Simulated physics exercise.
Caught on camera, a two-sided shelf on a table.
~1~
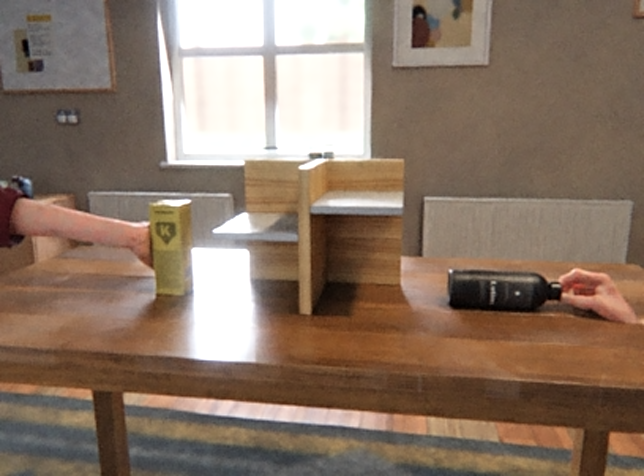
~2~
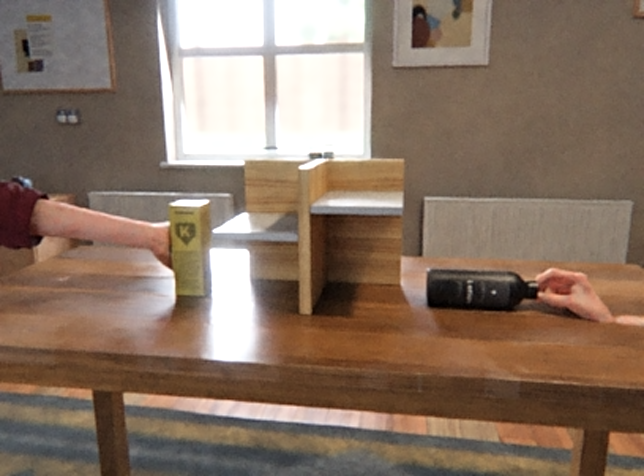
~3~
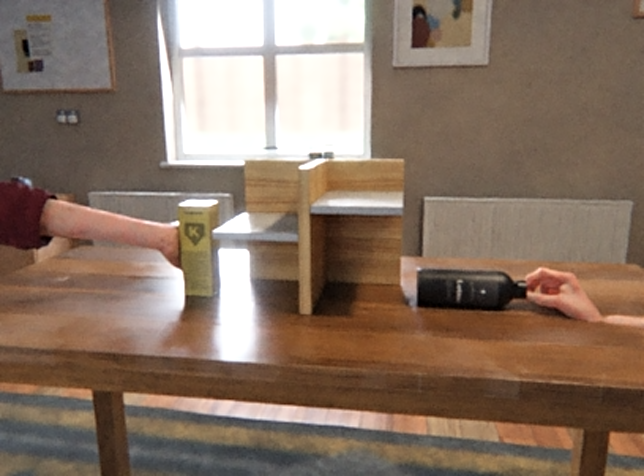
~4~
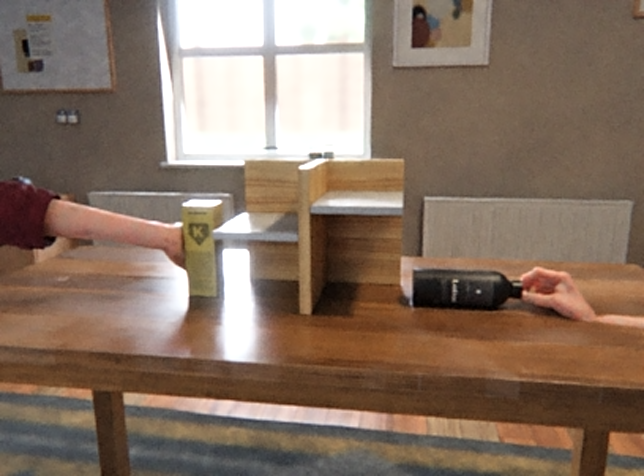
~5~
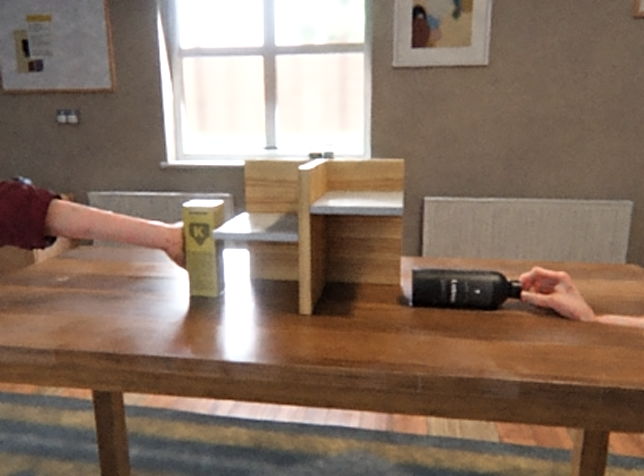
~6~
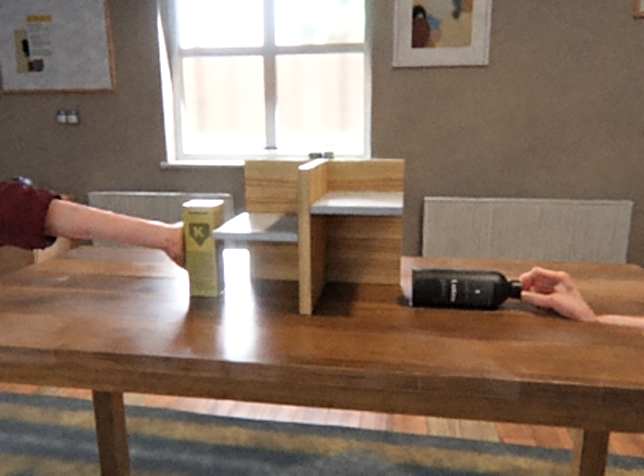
Two hands slid a yellow carton from the left and a black bottle lying on its side from the right a short way toward a wooden shelf on a table, then barely moved.
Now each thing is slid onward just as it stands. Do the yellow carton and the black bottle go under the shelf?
Here the yellow carton is too tall; the black bottle clears the shelf.
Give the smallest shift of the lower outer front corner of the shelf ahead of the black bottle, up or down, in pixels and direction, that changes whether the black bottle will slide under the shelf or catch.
About 68 pixels down.
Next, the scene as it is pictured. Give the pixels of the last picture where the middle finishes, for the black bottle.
At about (376, 284).
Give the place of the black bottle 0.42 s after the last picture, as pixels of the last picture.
Around (435, 286).
Then, 0.42 s after the last picture, yellow carton stopped at the opening near (216, 249); black bottle sliding up to the opening near (435, 287).
At rest, the yellow carton stops at the shelf, near (216, 249); the black bottle goes under, near (376, 284).
